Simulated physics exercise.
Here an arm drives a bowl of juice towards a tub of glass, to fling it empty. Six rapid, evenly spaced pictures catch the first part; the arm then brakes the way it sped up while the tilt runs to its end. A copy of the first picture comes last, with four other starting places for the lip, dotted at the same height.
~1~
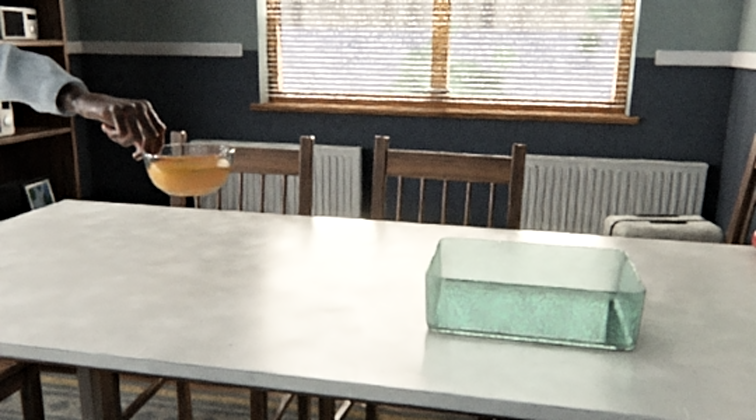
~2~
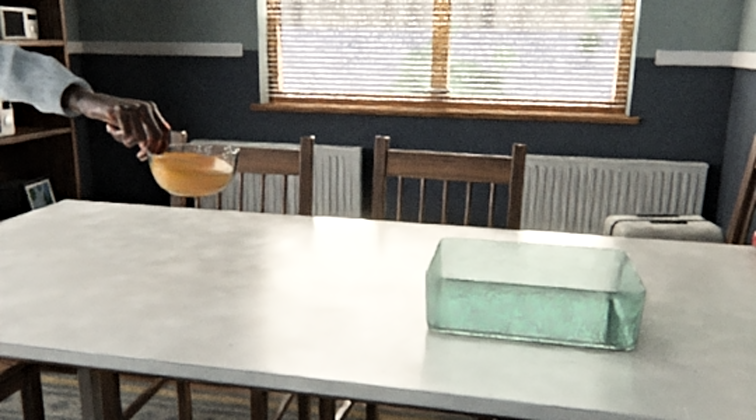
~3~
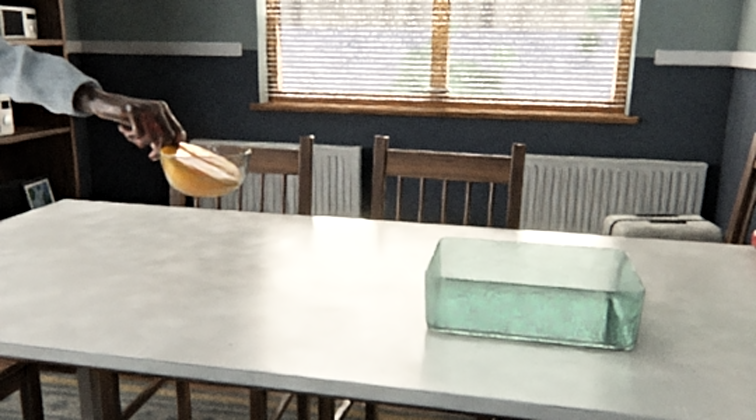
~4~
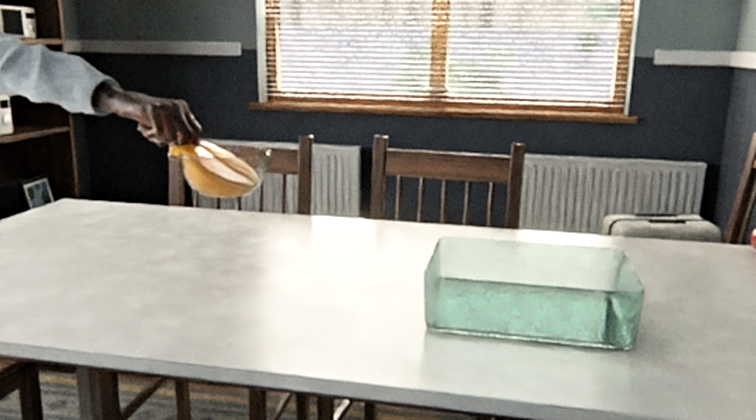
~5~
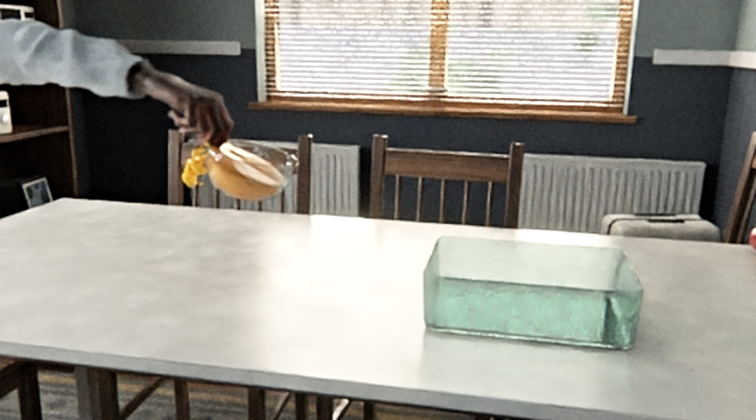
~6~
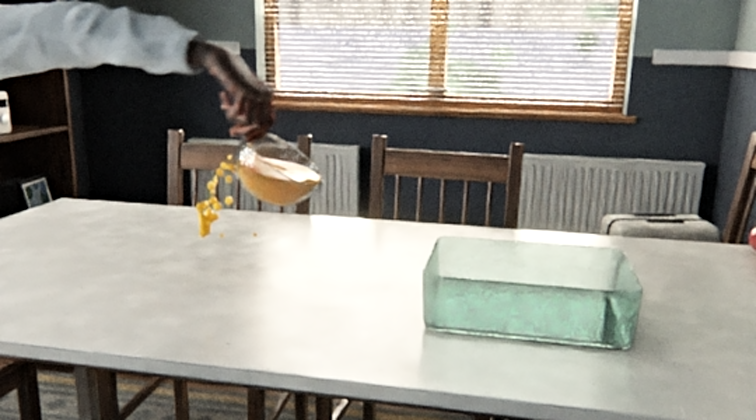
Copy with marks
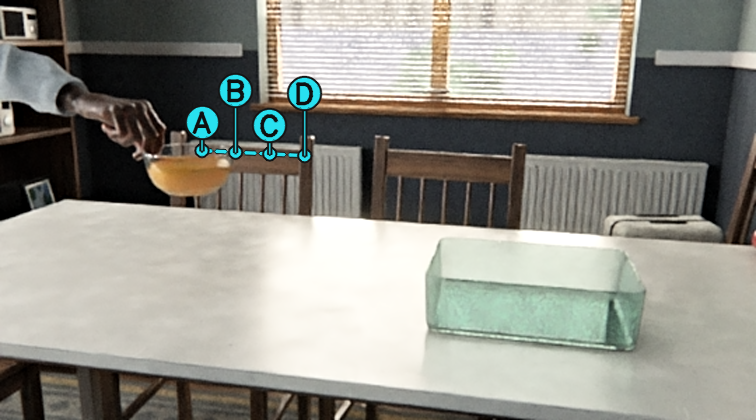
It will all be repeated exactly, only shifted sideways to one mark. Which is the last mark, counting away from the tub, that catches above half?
C is the one.
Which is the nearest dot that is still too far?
B.
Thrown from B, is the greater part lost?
Yes, it does.
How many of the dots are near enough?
Two of the four.
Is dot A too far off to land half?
Yes, it does.
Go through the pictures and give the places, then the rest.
Upright, lip at (229, 151); tub from (425, 328) to (636, 348); nothing has left yet.
Upright, lip at (233, 152); nothing has left yet.
Upright, lip at (246, 152); juice is over the rim, down to (177, 149).
Upright, lip at (265, 153); juice is over the rim, down to (185, 157).
Tipped about 13°, lip at (292, 163); juice is over the rim, down to (192, 184).
Tipped about 34°, lip at (319, 182); juice is over the rim, down to (222, 236).
On the marked copy, A at (202, 150); B at (235, 152); C at (269, 153); D at (304, 155).
With A, about 0 % lands in the tub, 97 % falls short and 3 % goes beside or beyond.
With B, about 20 % lands in the tub, 72 % falls short and 7 % goes beside or beyond.
With C, about 69 % lands in the tub, 21 % falls short and 11 % goes beside or beyond.
With D, about 76 % lands in the tub, 7 % falls short and 17 % goes beside or beyond.
